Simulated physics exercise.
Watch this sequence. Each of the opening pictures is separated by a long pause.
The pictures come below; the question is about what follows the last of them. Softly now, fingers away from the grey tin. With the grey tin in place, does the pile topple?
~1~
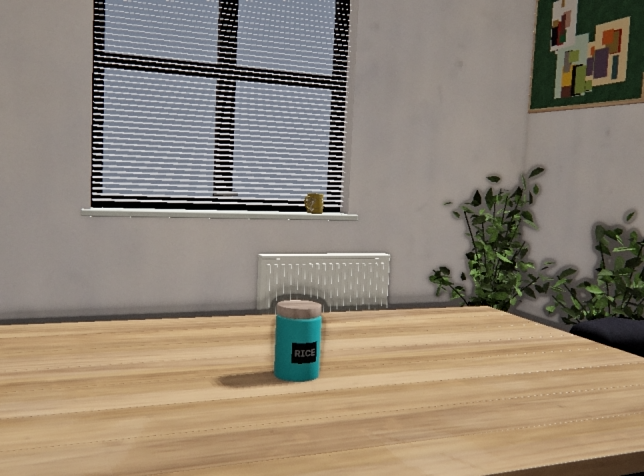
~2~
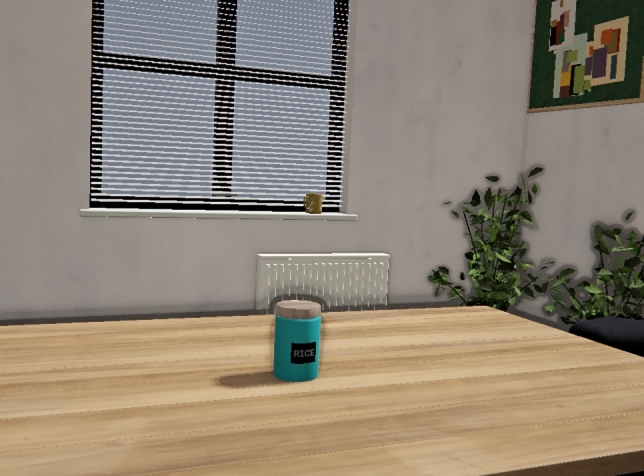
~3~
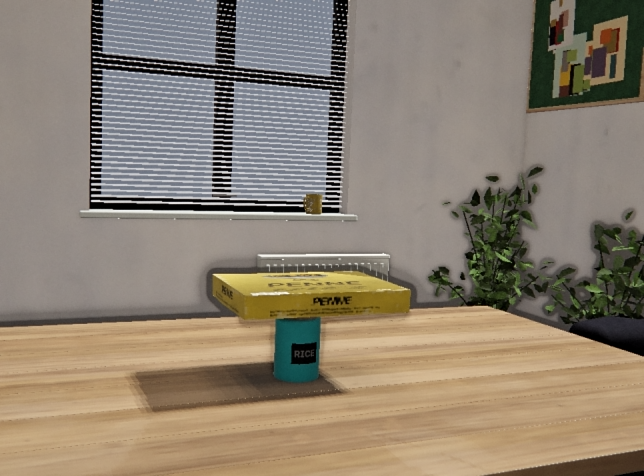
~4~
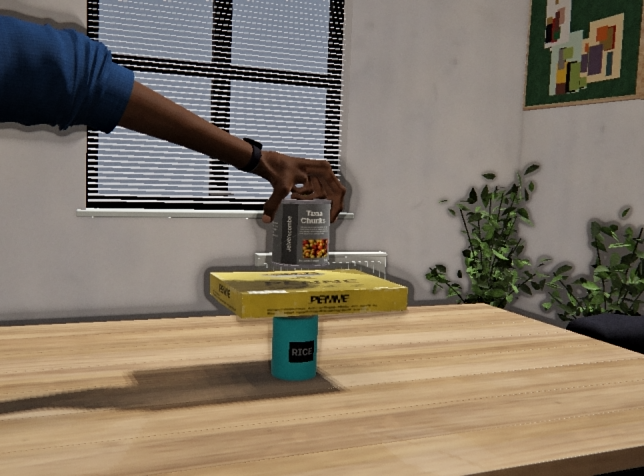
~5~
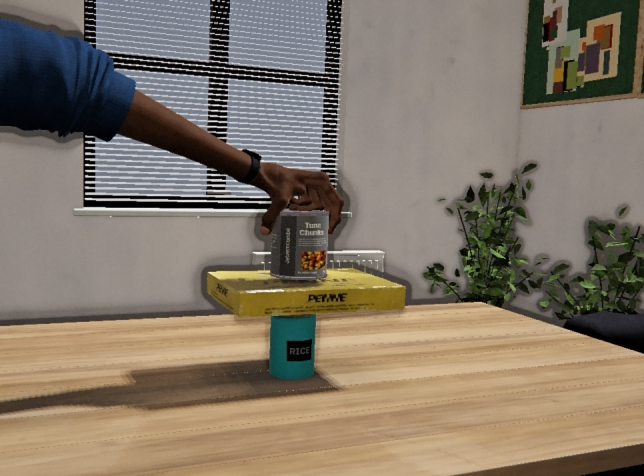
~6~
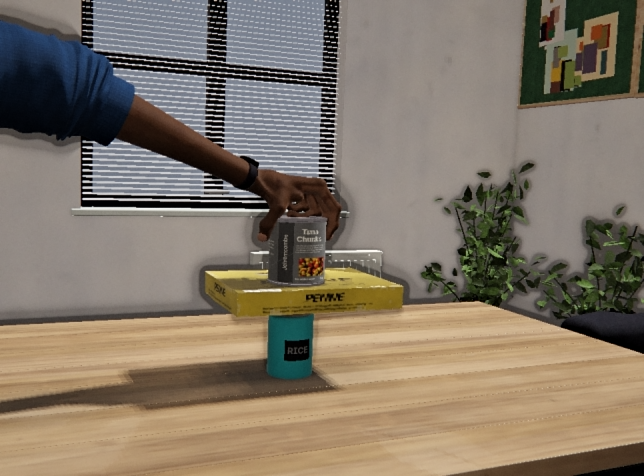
I expect the stack to stay settled.
Then, 0.60 s on from there, no change.
Then, 1.40 s on from there, grey tin resting near (297, 250).
In the end, all 3 unmoved. At the end, from the last picture's camera, grey tin near (297, 250). The stack keeps its balance.
